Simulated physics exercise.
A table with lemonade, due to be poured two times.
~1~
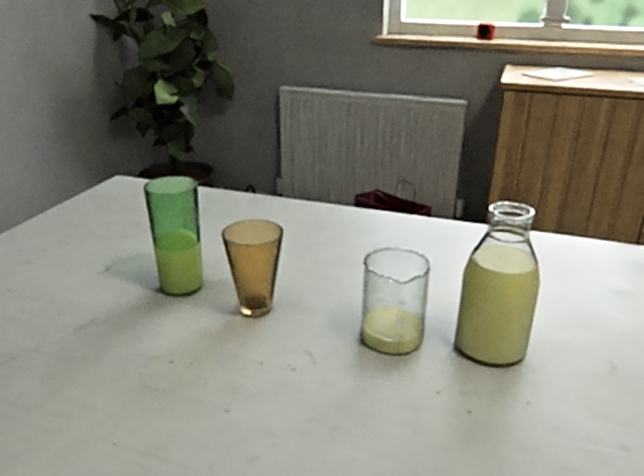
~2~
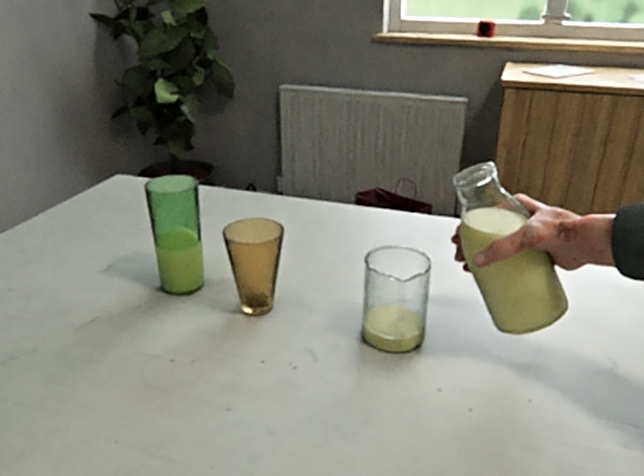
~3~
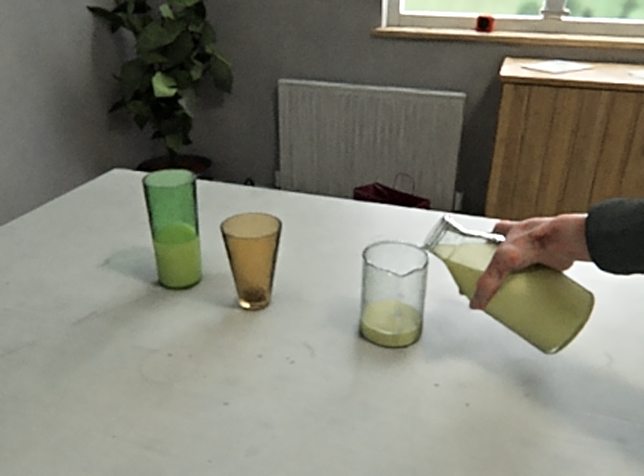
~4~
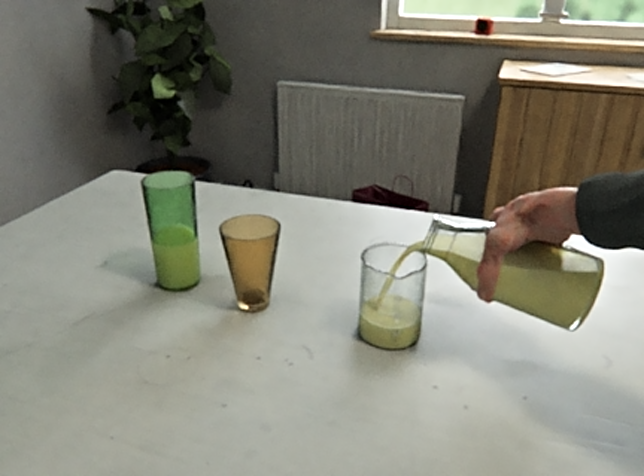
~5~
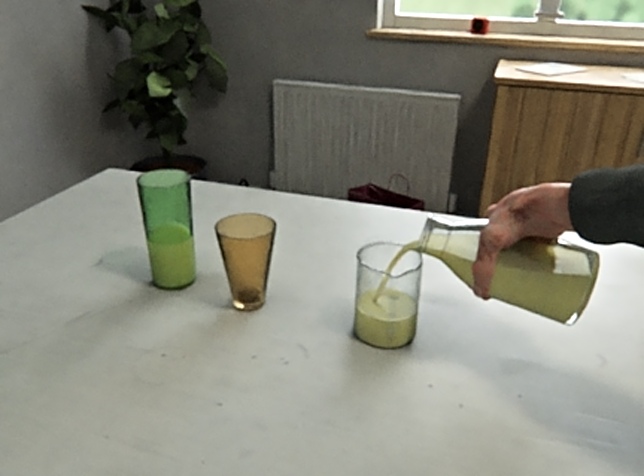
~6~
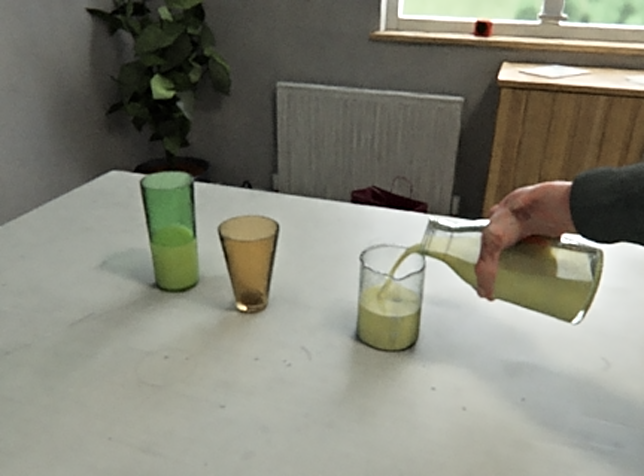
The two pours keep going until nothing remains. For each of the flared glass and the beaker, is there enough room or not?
The flared glass has enough room, the beaker is too small.
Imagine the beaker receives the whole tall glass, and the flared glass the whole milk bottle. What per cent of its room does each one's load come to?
Roughly 50 per cent first, then roughly 230 per cent.
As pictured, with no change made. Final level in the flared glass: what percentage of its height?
I'd put it close to 80 per cent.
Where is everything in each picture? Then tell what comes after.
In the first frame, nothing is moving yet; milk bottle (501, 279) about two thirds full; tall glass (176, 236) about half full; beaker (394, 300) nearly empty; flared glass (254, 268) empty.
In the second frame, the milk bottle is picked up; milk bottle (501, 243) tipped 30° with all of its load; beaker nearly empty, surface at (394, 321).
In the third frame, the milk bottle leans over the beaker; milk bottle (498, 275) tipped 60° with all of its load; beaker (393, 293) nearly empty.
In the fourth frame, the lemonade is flowing; milk bottle (501, 262) tipped 75° with nearly all of its load; beaker about a quarter full, surface at (390, 311).
In the fifth frame, the lemonade is flowing; milk bottle (497, 259) tipped 80° with nearly all of its load; flared glass (247, 262) empty.
In the sixth frame, the lemonade is flowing; milk bottle (501, 260) tipped 80° with about three quarters of its load; tall glass about half full, surface at (173, 238); beaker about half full, surface at (390, 300); flared glass (250, 264) empty.
Next, the beaker is nearly full.
After that, the beaker is full to the brim with a puddle round it.
Finally, the flared glass is about three quarters full; the beaker is full to the brim with a puddle round it.
